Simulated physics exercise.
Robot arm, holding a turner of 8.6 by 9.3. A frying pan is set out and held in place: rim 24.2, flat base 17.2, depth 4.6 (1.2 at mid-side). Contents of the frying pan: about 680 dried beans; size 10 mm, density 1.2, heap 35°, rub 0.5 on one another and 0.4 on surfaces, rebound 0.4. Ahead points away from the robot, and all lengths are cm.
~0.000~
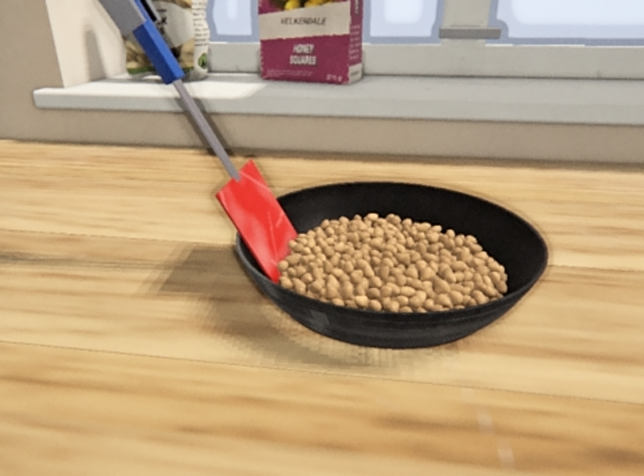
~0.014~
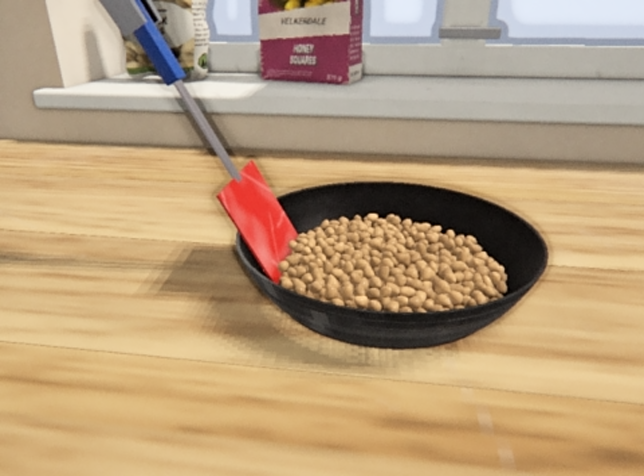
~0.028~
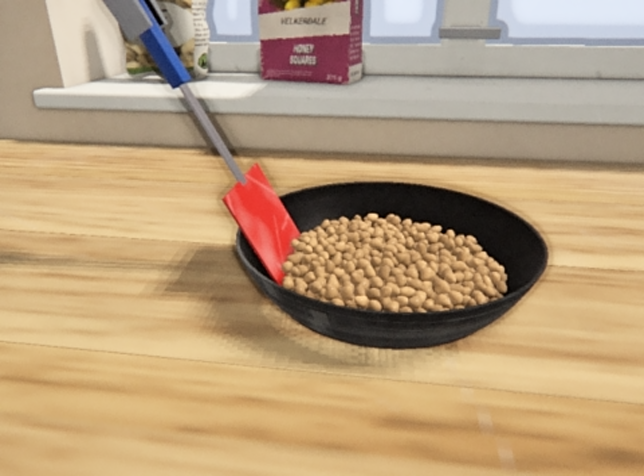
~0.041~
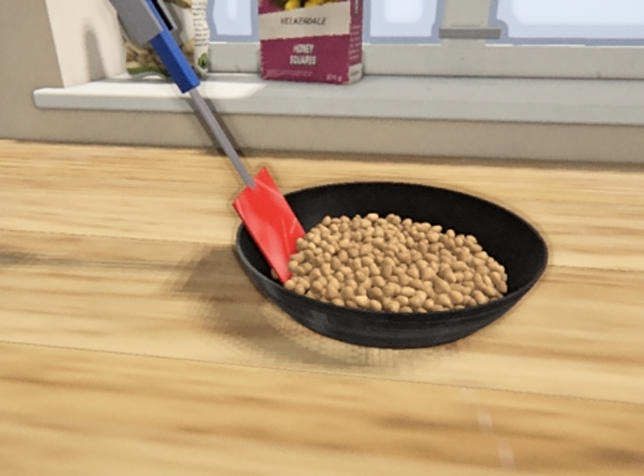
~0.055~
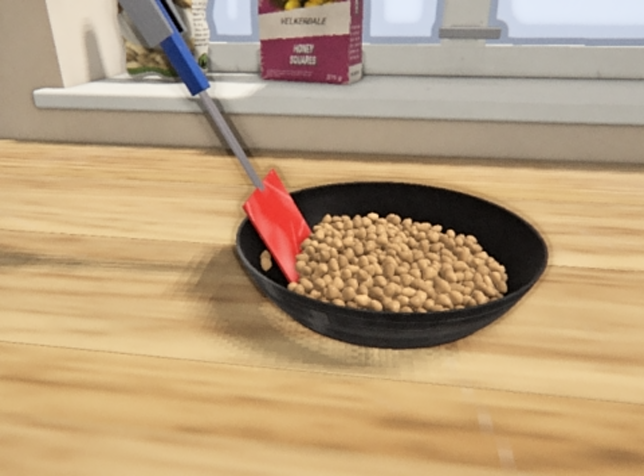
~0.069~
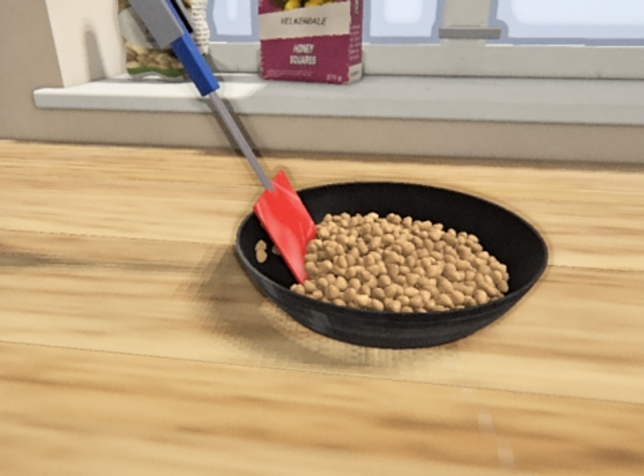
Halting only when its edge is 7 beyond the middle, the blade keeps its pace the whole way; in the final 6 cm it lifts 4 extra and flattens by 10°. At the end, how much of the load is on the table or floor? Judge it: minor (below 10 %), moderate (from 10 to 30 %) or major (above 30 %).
My judgement: Minor.
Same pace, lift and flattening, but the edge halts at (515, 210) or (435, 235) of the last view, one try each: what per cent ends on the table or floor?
Around 35 per cent for the first try and 0 per cent for the second.
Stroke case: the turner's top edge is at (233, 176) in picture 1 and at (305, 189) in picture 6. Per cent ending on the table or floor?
25 per cent.
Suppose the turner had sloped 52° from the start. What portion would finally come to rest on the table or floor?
Then roughly 10 percent.
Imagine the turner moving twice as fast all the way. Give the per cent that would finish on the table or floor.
About 25 per cent.
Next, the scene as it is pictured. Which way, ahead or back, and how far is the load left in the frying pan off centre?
It sits some 4.5 centimetres ahead of centre.
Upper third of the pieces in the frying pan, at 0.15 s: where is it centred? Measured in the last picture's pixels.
Roughly pixel (426, 255).
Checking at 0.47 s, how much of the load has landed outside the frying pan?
Close to 5 per cent of the load.
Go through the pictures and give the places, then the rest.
In the first frame, turner top edge at (235, 176), sloping 61°; upper third of the load around (386, 259), from x 280 to 500, top at y 220; 683 in the frying pan.
In the second frame, turner top edge at (236, 176), sloping 61°; upper third of the load around (385, 259), from x 285 to 500, top at y 220.
In the third frame, turner top edge at (241, 179), sloping 61°; upper third of the load around (384, 259), from x 285 to 500, top at y 220.
In the fourth frame, turner top edge at (250, 183), sloping 61°; upper third of the load around (379, 258), from x 275 to 500, top at y 220.
In the fifth frame, turner top edge at (259, 186), sloping 61°; upper third of the load around (375, 255), from x 265 to 500, top at y 220.
In the sixth frame, turner top edge at (268, 186), sloping 61°; upper third of the load around (380, 251), from x 260 to 500, top at y 210; 683 in the frying pan.
By 0.15 s, sloping 61°, highest piece 11 above the table; 681 in the frying pan, 2 on the blade or in flight.
By 0.23 s, sloping 57°, highest piece 11 above the table; 681 in the frying pan, 2 on the blade or in flight.
By 0.47 s, sloping 51°, highest piece 6 above the table; 636 in the frying pan, 39 on the table or floor, 8 on the blade or in flight.
By 1.52 s, sloping 51°, highest piece 6 above the table; 636 in the frying pan, 47 on the table or floor.
Final count, 636 in the frying pan, 47 on the table or floor. That is 7 % on the table or floor.
